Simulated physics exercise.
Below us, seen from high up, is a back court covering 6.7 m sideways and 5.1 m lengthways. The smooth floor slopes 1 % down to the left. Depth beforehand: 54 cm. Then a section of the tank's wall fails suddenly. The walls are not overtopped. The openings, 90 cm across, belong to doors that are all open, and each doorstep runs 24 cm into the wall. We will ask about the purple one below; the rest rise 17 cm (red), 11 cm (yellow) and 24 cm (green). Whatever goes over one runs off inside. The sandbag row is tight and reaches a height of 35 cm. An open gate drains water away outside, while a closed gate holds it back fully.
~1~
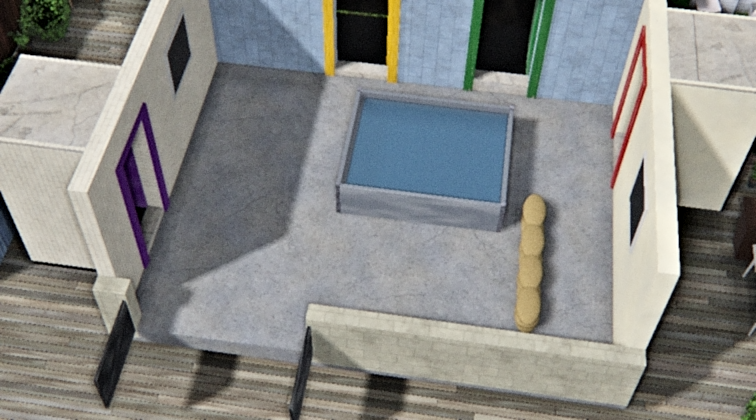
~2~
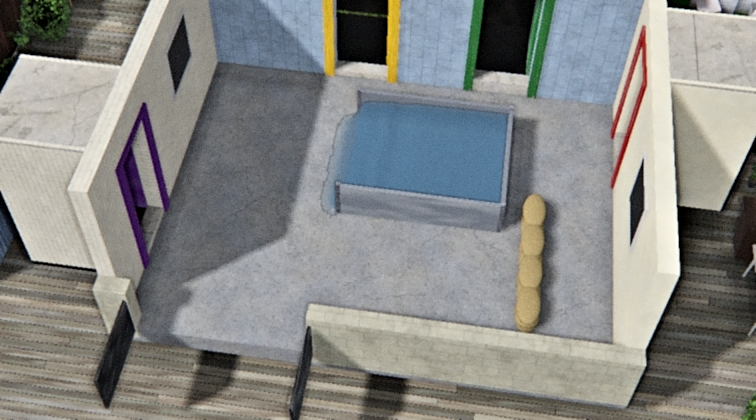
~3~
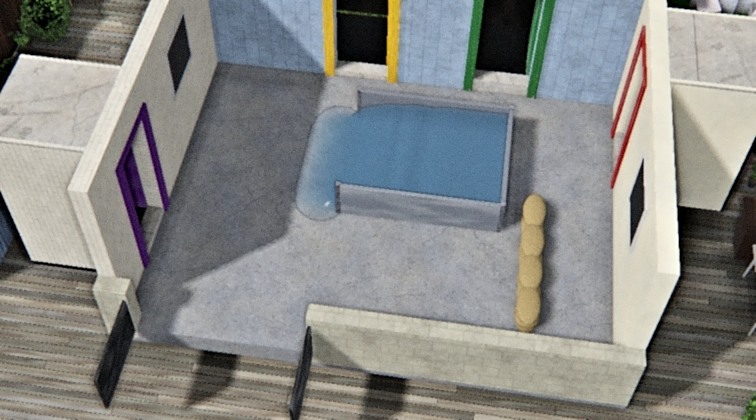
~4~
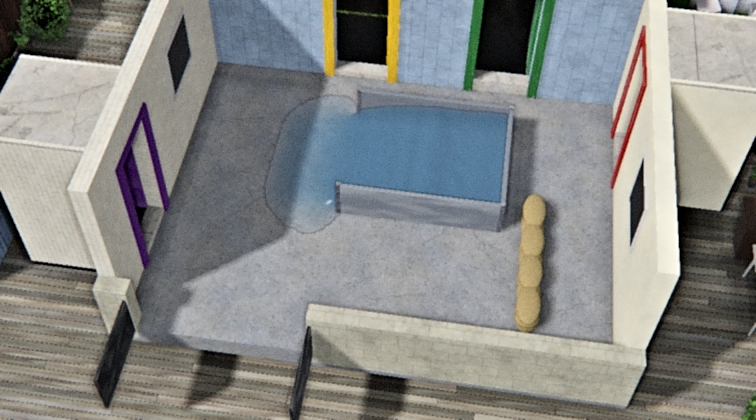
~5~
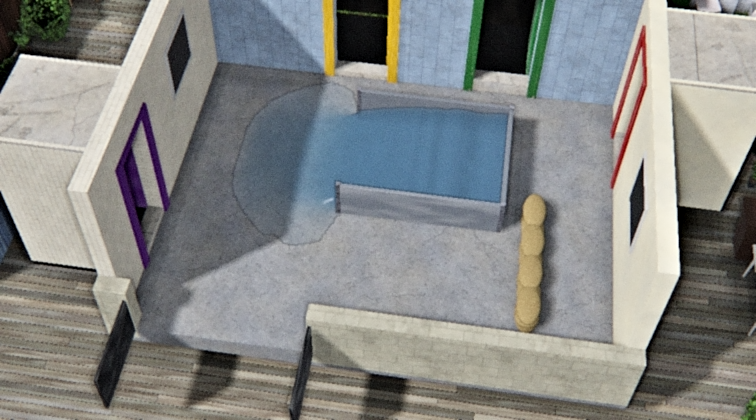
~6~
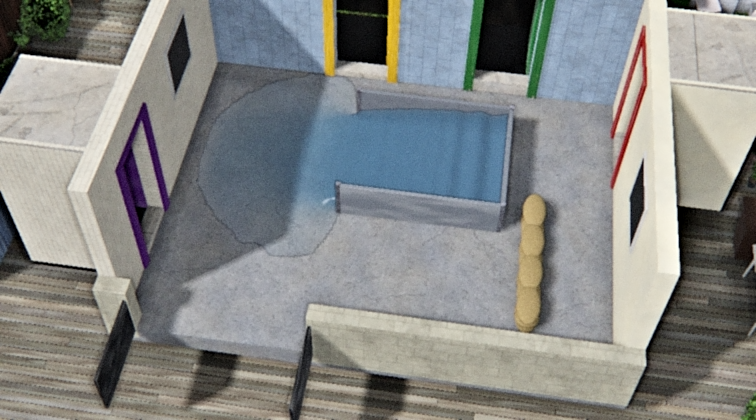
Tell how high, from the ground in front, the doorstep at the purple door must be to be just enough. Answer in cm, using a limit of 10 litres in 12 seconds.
It must be about 17 cm high.
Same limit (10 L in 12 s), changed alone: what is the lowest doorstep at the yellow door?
Roughly 8.0 cm at the yellow door.
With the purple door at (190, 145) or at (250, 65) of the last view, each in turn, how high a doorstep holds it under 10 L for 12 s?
Roughly 30 cm for the first and 29 cm for the second.
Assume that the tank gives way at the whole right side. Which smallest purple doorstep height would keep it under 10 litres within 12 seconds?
A minimum of about 9.0 cm.
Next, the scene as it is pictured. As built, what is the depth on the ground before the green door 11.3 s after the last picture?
Depth: Near 4.5 cm.
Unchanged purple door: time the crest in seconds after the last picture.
Near 1.6 seconds.
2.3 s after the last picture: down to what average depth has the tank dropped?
About 14 centimetres.
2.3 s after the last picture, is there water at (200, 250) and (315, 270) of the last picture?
In turn: Under water, still dry.
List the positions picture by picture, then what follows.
Still water, 54 cm deep, in the tank at (428, 149); the purple door at (144, 192) is dry, in the first picture.
The front is at (328, 206), 0.2 m from the gap at (351, 156); 0.3 m2 of floor is wet, 54 cm left at the back, in the second picture.
The front is at (304, 172), 0.7 m from the gap at (351, 156); 1.3 m2 of floor is wet, 54 cm left at the back, in the third picture.
Water pours out at (351, 157) and has run 1.2 m, to (270, 183); about 8 cm deep outside, 54 cm at the back, in the fourth picture.
Water pours out at (351, 157) and has run 1.6 m, to (238, 186); about 7 cm deep outside, 54 cm at the back, in the fifth picture.
Water pours out at (351, 157) and has run 2.2 m, to (205, 166); about 6 cm deep outside, 48 cm at the back; 1.0 m in a straight line remain to the purple door at (144, 192), in the sixth picture.
Then, 0.7 s after the last picture water covers 30 % of the floor, deepest (32 cm) near (201, 143); 11 cm at the purple door, 0 litres in over its 10 cm doorstep.
Then, 2.3 s after the last picture water covers 35 % of the floor, deepest (32 cm) near (190, 141); 17 cm at the purple door, 36 litres in over its 10 cm doorstep.
Then, 11.3 s after the last picture water covers 90 % of the floor, deepest (8 cm) near (546, 322); 6 cm at the purple door, 62 litres in over its 10 cm doorstep.
At the purple door as built, the water peaked near 19 cm, 1.5 s after the last picture.
With a doorstep of 14 cm, 25 litres would have come in within the 12 s; with 18.5 cm, 5 litres. So under 10 litres takes about 17 cm.
